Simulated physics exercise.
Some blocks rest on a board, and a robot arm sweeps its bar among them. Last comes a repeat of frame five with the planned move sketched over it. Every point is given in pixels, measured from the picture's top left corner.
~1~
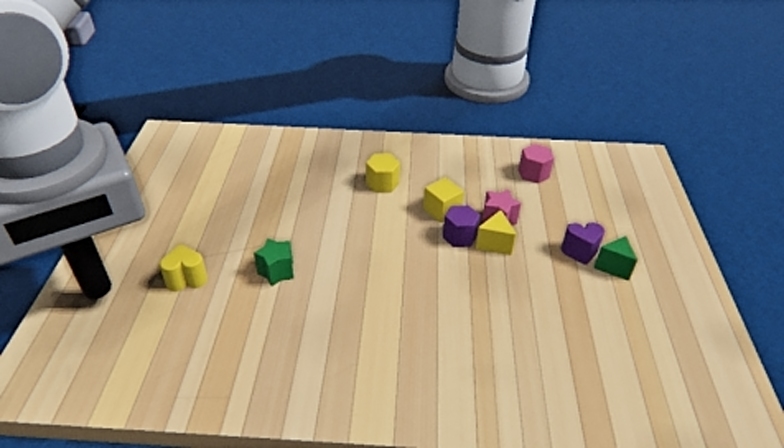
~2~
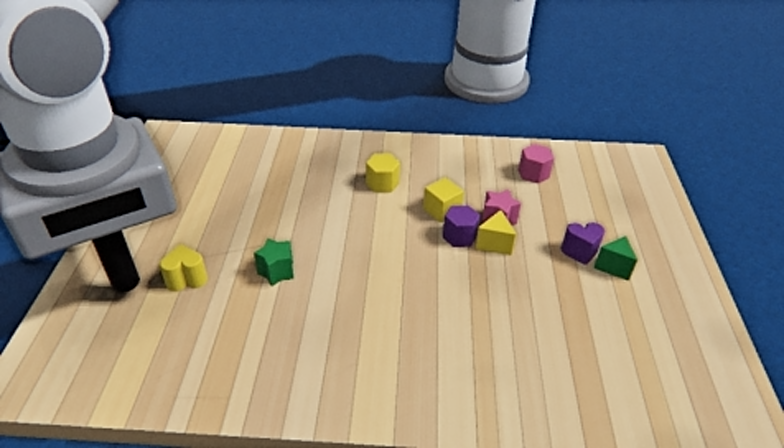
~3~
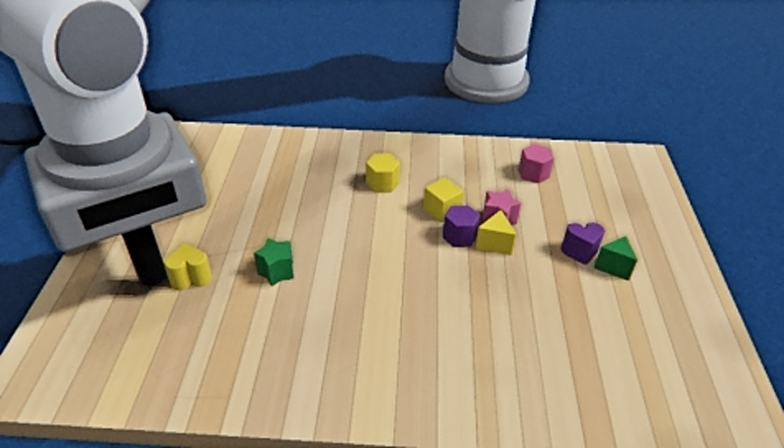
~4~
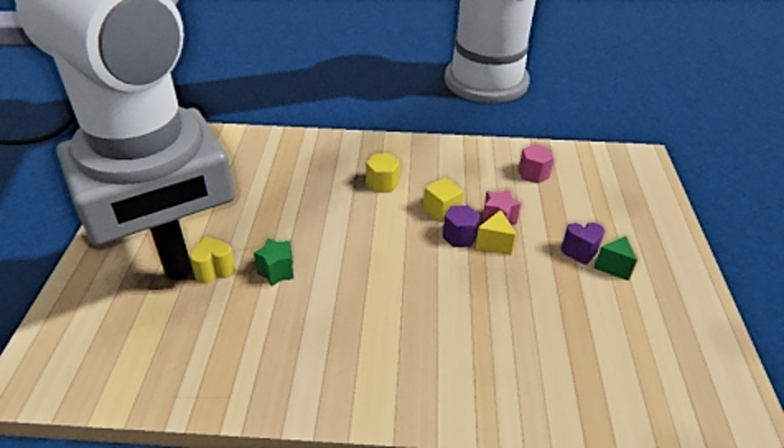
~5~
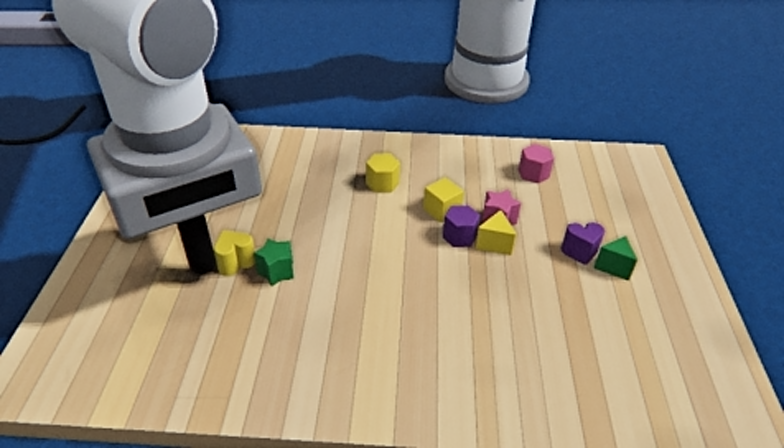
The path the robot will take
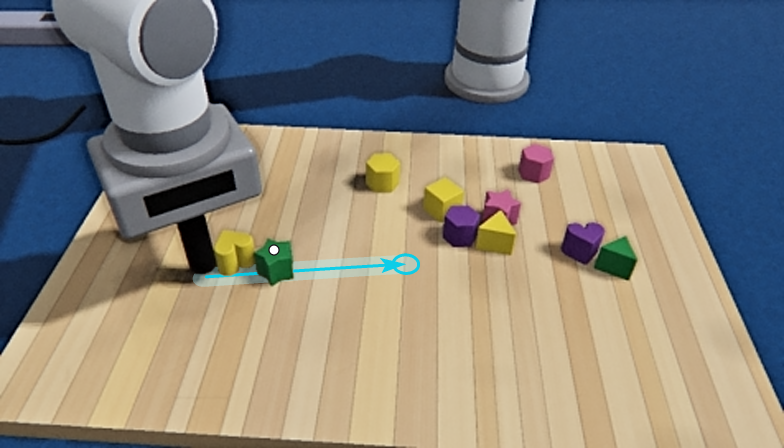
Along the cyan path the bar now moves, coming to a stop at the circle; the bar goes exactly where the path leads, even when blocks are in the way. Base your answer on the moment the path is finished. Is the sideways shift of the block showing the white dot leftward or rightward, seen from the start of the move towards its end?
It goes right.
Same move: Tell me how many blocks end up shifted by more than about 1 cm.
Once the path ends, two blocks will have shifted.
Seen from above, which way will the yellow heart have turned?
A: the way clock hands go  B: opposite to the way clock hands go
B.
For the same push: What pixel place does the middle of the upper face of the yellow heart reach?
When the path ends, it will be at (265, 231).
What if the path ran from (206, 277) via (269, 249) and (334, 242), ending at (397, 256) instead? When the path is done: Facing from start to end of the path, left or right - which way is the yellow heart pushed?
Over to the left.
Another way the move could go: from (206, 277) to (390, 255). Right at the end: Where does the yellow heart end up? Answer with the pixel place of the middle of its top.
For the centre of its top, I'd go with (269, 228).
Drawn move, straight from (206, 277) to (406, 264); the dot is on the green star.
The first path, step by step. One third of the way, bar at (272, 262); yellow heart at (265, 231), turned 100° anticlockwise; green star at (304, 250), turned 15° clockwise.
Two thirds of the way, bar at (340, 258); yellow heart at (265, 231), turned 100° anticlockwise; green star at (364, 255), turned 70° clockwise.
At the end, bar at (406, 254); yellow heart at (265, 231), turned 100° anticlockwise; green star at (407, 262), turned 135° clockwise; purple hexagonal block still.
